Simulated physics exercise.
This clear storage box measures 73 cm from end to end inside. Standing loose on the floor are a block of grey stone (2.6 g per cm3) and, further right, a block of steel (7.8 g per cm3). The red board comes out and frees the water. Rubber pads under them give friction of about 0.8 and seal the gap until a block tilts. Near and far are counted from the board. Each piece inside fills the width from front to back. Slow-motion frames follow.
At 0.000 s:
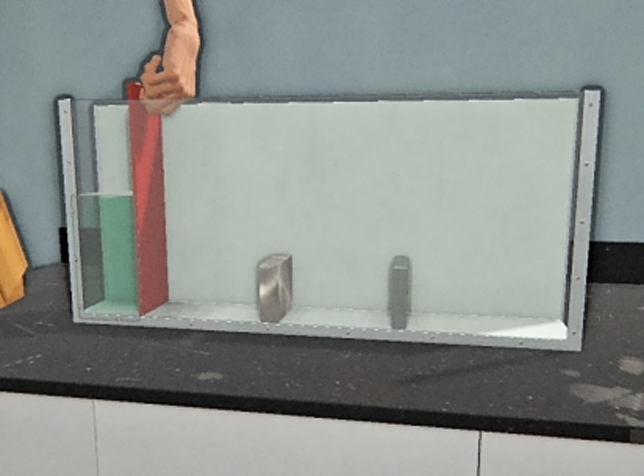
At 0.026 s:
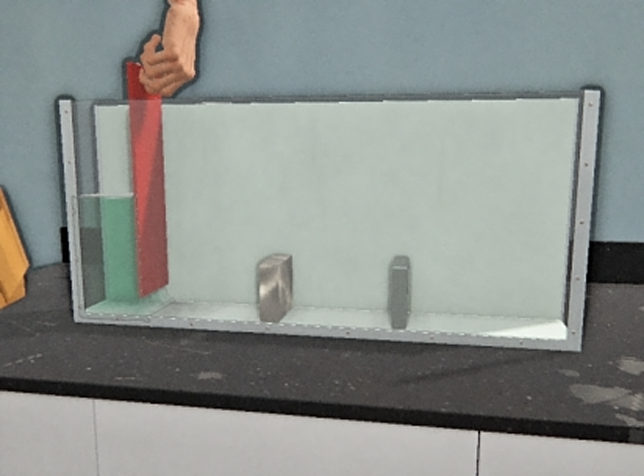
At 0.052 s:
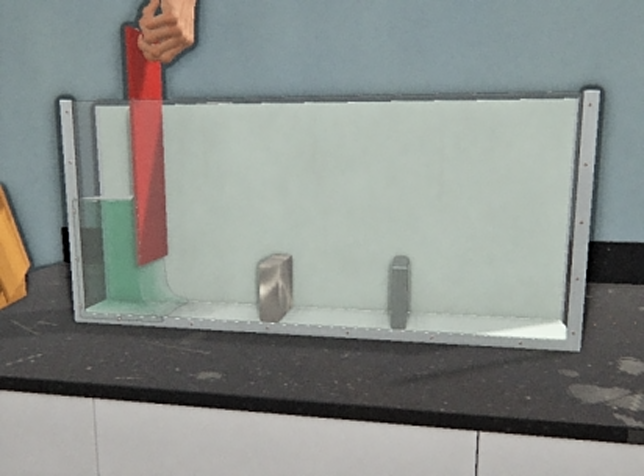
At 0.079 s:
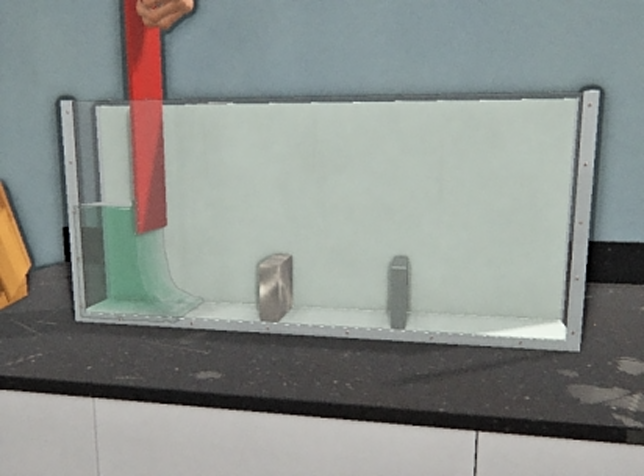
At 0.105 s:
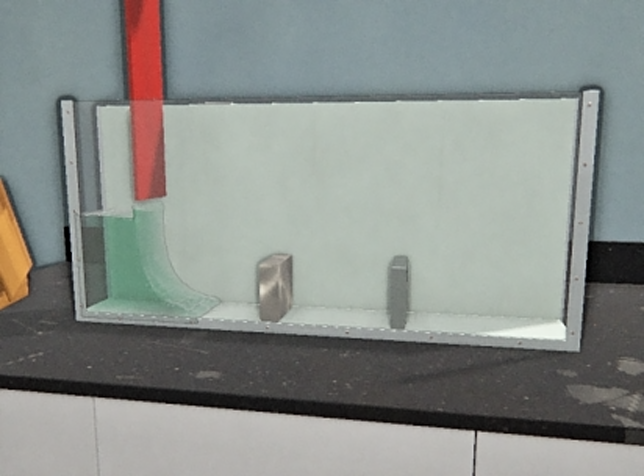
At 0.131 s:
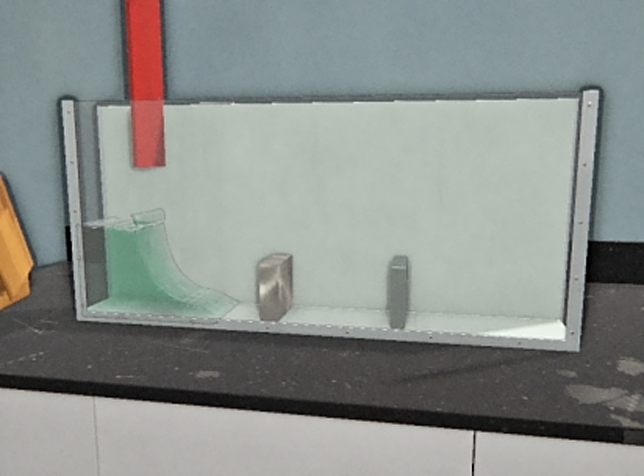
Red board being pulled up by a hand, releasing green water that slumps rightward along a glass tank floor toward two grey blocks.
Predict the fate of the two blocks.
The first block goes over, the second remains upright.
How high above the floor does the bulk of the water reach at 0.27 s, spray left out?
Roughly 17.0 cm up.
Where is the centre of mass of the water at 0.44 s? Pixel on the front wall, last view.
At about (230, 285).
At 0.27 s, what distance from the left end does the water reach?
About 30 cm.
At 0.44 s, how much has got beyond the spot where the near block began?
Some 42 per cent.
Then, 0.27 s in, the front has run 31 cm from the left wall, the near block leans 8° and the far block is upright.
Then, 0.44 s in, the near block lies flat and the far block is upright.
Then, 0.71 s in, the near block lies flat and the far block is upright.
Finally, the near block lies flat and the far block is upright; 1 per cent of the water is past where the far block first stood.
